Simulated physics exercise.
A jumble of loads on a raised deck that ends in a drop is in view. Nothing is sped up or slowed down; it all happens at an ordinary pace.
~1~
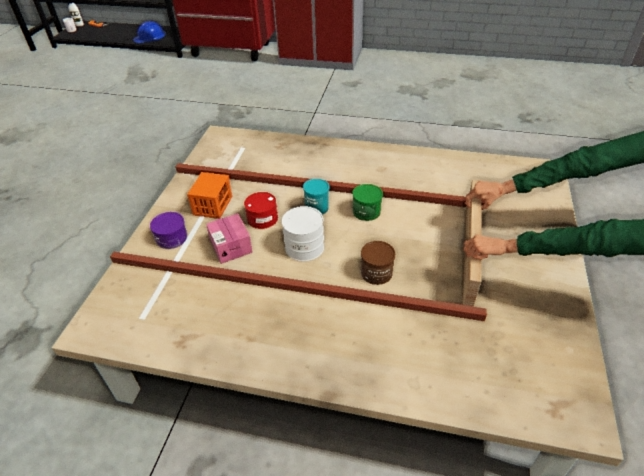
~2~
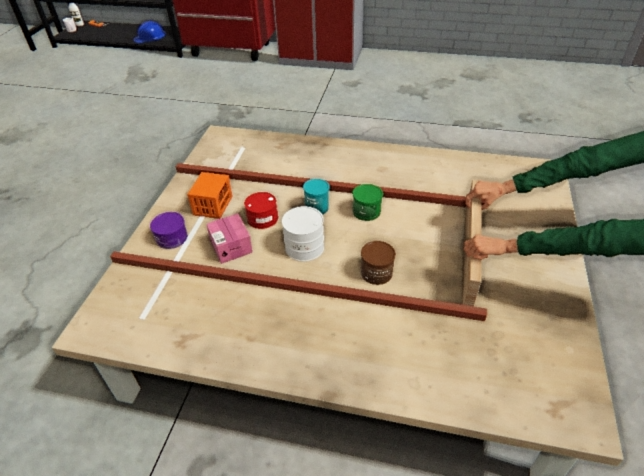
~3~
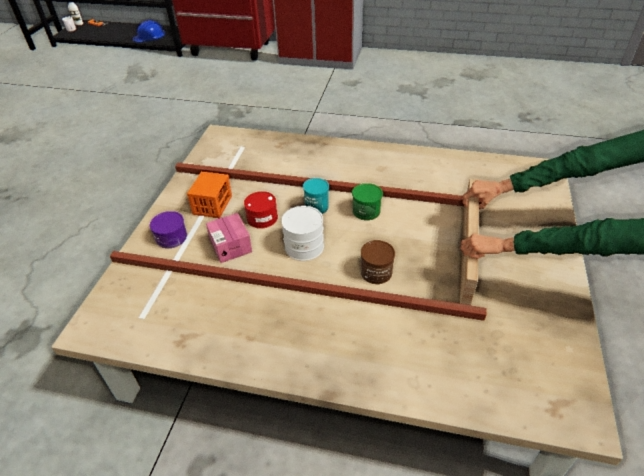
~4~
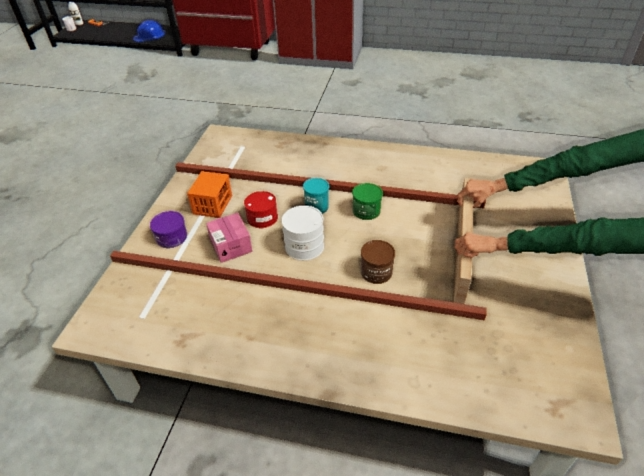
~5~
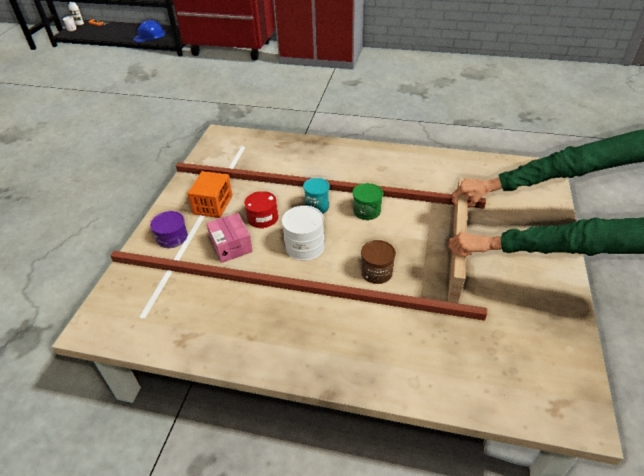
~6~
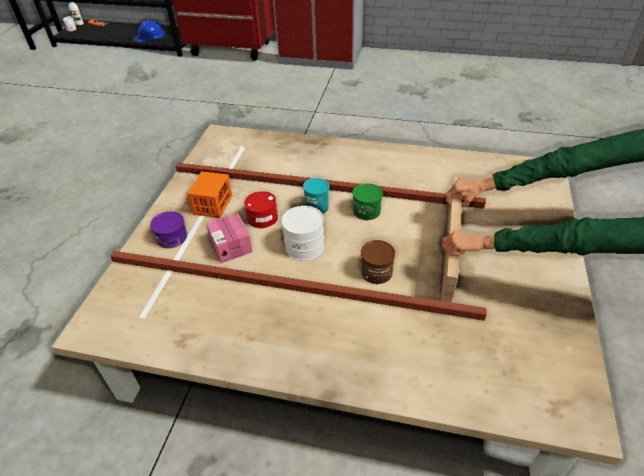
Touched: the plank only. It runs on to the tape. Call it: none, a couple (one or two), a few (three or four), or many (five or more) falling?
Call: A couple.
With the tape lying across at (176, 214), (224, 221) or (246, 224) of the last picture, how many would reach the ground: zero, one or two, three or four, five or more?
Taking them in turn, at least five; no fall at all; zero.
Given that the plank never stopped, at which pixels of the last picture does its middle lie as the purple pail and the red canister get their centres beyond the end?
Purple pail: (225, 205); red canister: (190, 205).
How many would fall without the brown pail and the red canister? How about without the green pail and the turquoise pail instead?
First try 1, second try 1.
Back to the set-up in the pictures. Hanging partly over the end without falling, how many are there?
2 overhanging.
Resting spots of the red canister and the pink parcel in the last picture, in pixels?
About (161, 198), and the other about (141, 227).
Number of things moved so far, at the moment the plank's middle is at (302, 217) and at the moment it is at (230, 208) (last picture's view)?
Counts: 5 and 8.
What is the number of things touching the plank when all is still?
That would be 3 of them.
Soon after, none off yet; purple pail at rest near (170, 230); orange crate at rest near (211, 195); pink parcel at rest near (229, 238).
Then, none off yet; purple pail at rest near (170, 230); orange crate at rest near (211, 195); pink parcel moved a little near (222, 236).
At rest, the number that fall off is one or two; fallen, orange crate and purple pail.
